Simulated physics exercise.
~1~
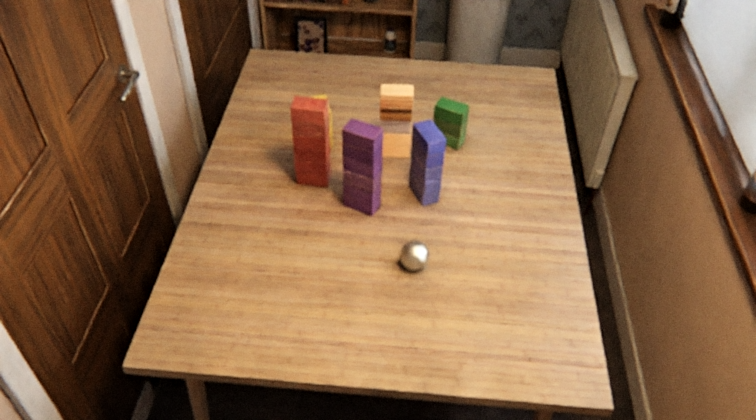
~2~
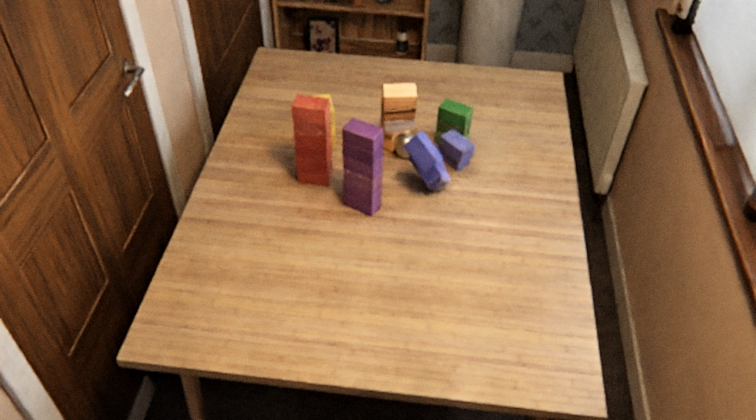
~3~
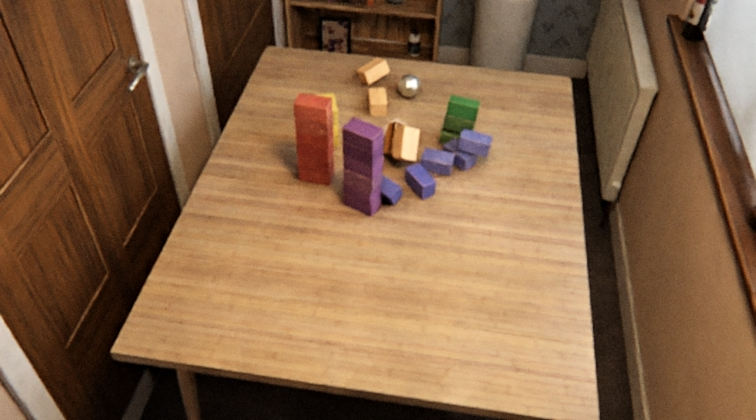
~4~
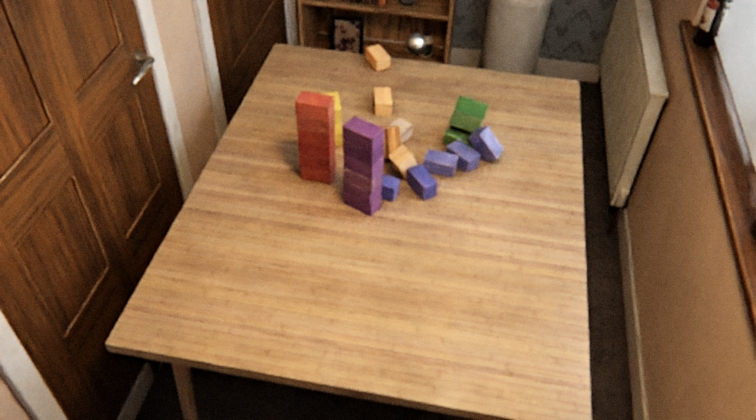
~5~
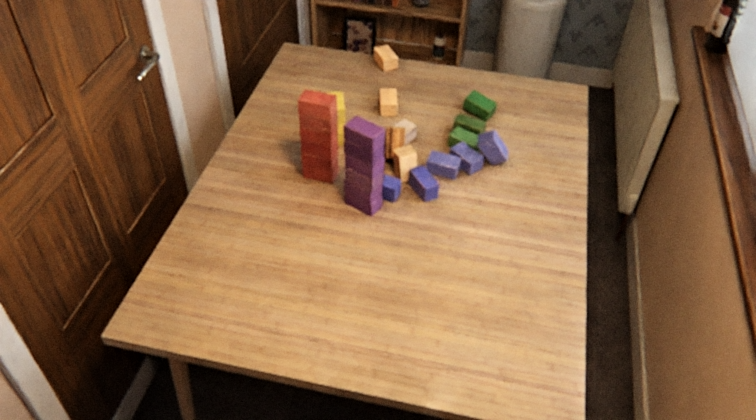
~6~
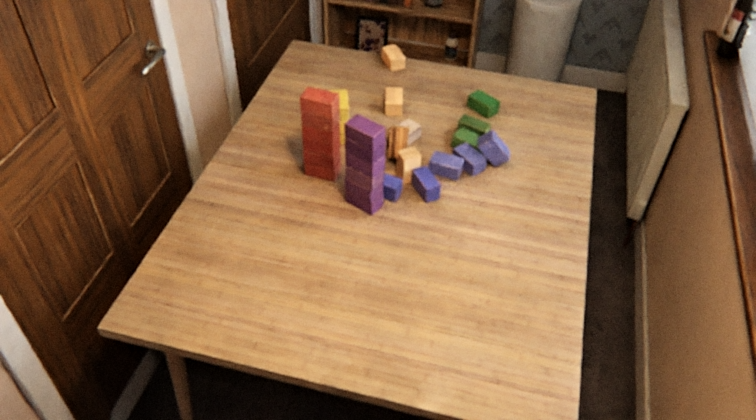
Steel ball rolling into toy block towers on a wooden table, toppling blue, orange and green, while red, purple and yellow stand.
